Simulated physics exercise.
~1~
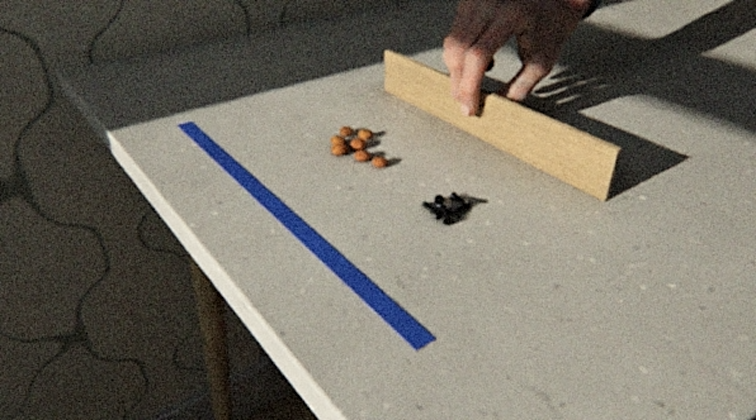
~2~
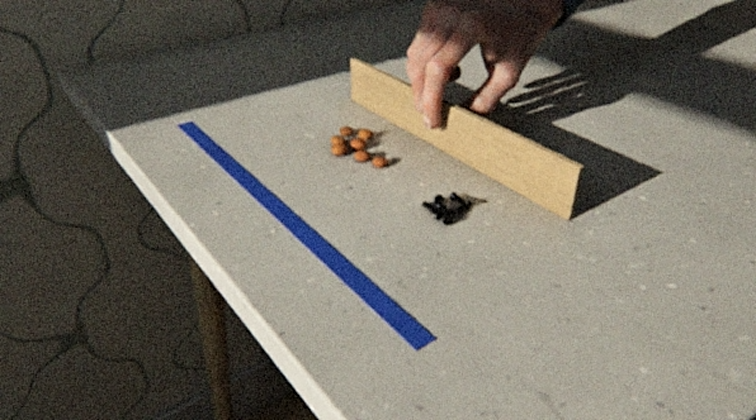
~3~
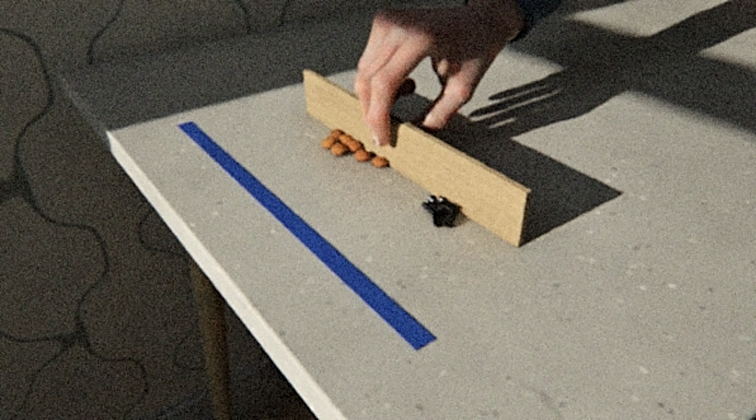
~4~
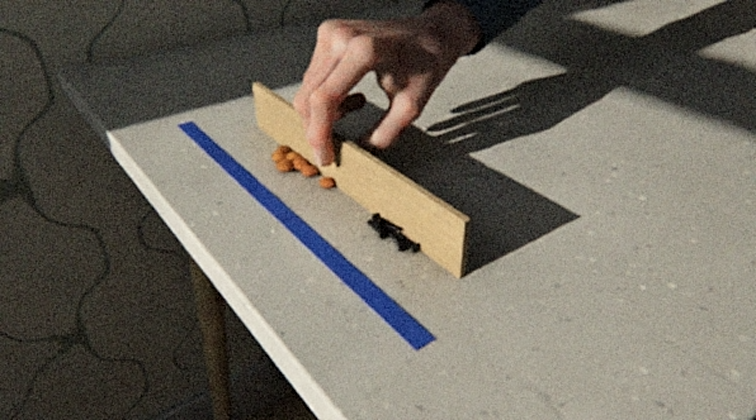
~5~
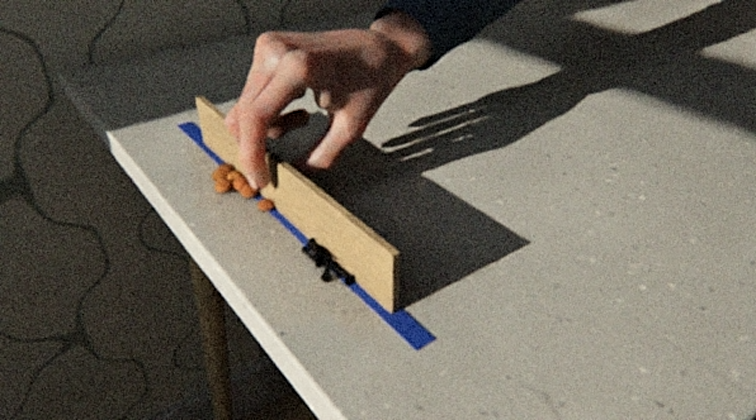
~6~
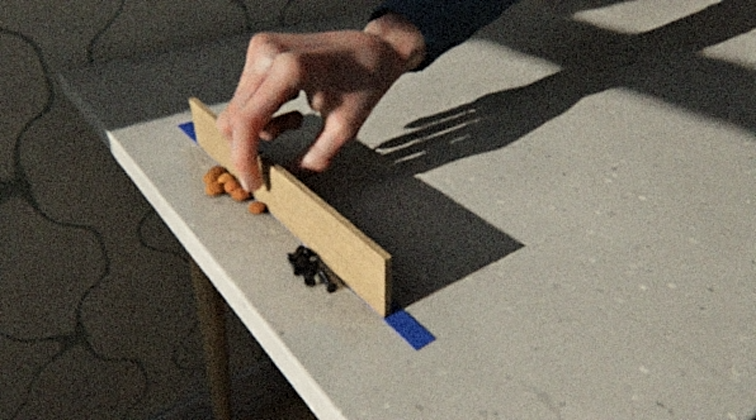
The video shows a hand sliding an upright wooden-looking strip leftward across a table, pushing a heap of orange-brown pieces and a heap of small black pieces ahead of it, until it stops at the blue tape with both heaps still on the table.
